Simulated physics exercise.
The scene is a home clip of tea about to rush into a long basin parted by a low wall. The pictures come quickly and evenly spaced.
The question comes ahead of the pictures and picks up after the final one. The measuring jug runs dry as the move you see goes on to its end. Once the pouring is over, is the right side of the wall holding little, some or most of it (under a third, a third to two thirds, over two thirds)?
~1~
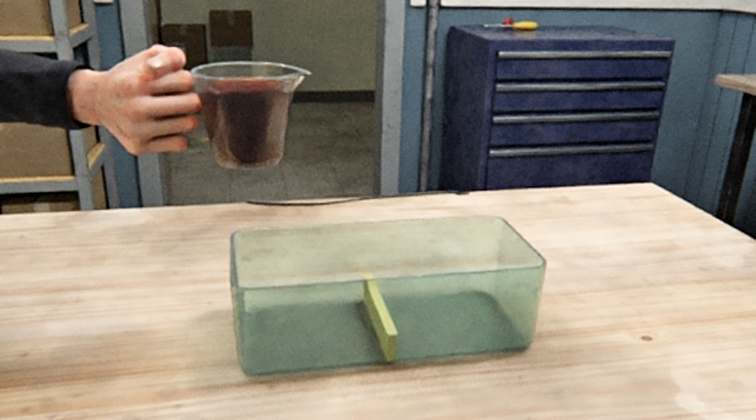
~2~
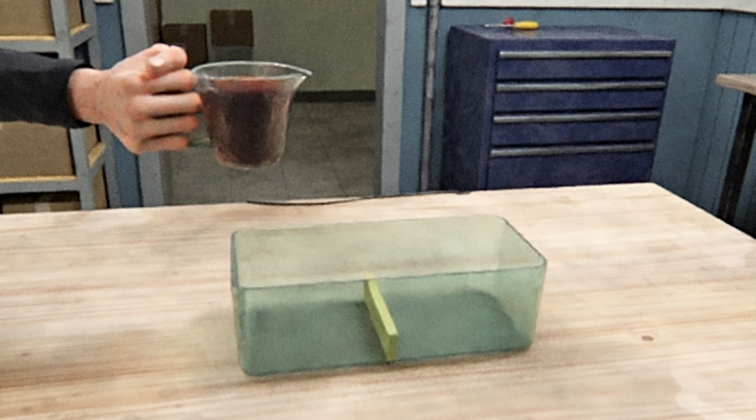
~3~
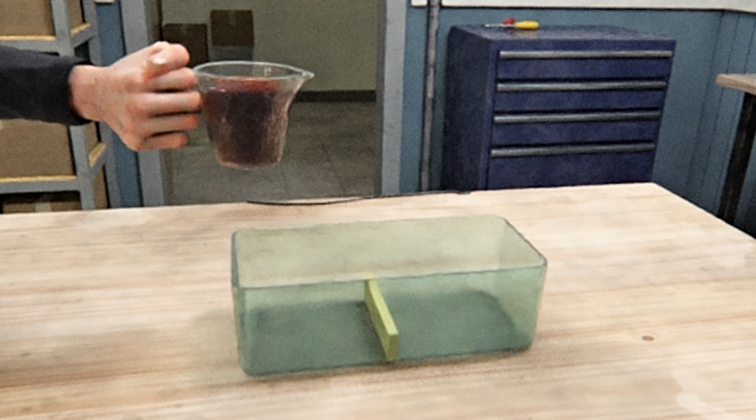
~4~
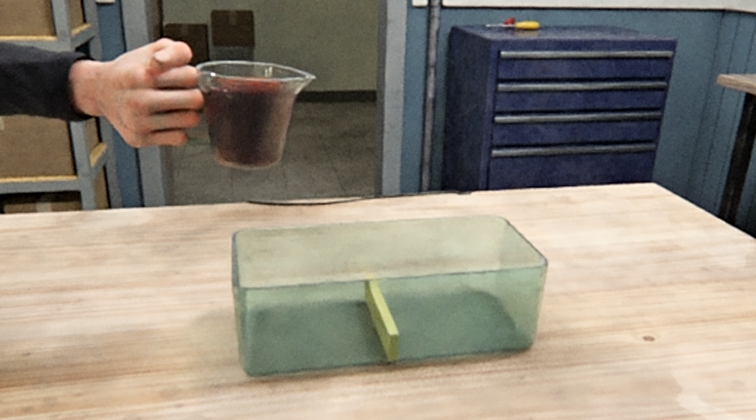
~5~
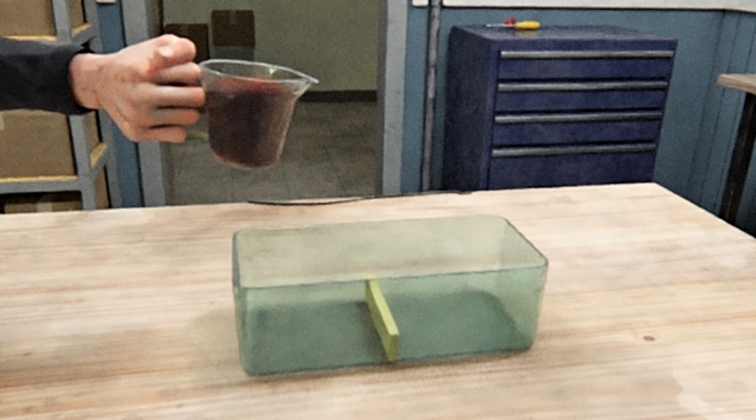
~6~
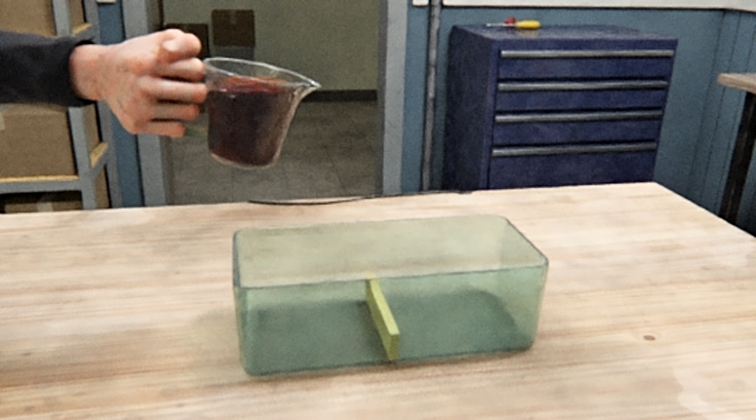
It holds little.
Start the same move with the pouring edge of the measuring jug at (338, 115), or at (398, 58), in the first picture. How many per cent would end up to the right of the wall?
First try: About 50 %; second try: About 90 %.
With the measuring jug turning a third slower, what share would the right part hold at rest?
About 30 per cent.
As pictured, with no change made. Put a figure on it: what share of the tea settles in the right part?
I'd put it near 25 per cent.
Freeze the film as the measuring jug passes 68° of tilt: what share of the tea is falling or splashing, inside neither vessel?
I'd say some 25 per cent of it.
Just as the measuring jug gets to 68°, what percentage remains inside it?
Close to 65 parts in a hundred remain.
A moment on, the measuring jug is tipped part way and 67 per cent is still to pour, 5 is left of the wall and 2 right of it.
Next, the measuring jug is tipped right over and 10 per cent is still to pour, 52 is left of the wall and 20 right of it.
Then the measuring jug is tipped right over and 0 per cent is still to pour, 74 is left of the wall and 22 right of it.
Later the measuring jug is tipped right over and 0 per cent is still to pour, 74 is left of the wall and 23 right of it.
At rest 74 per cent lies left of the wall, 23 right of it and 3 outside.
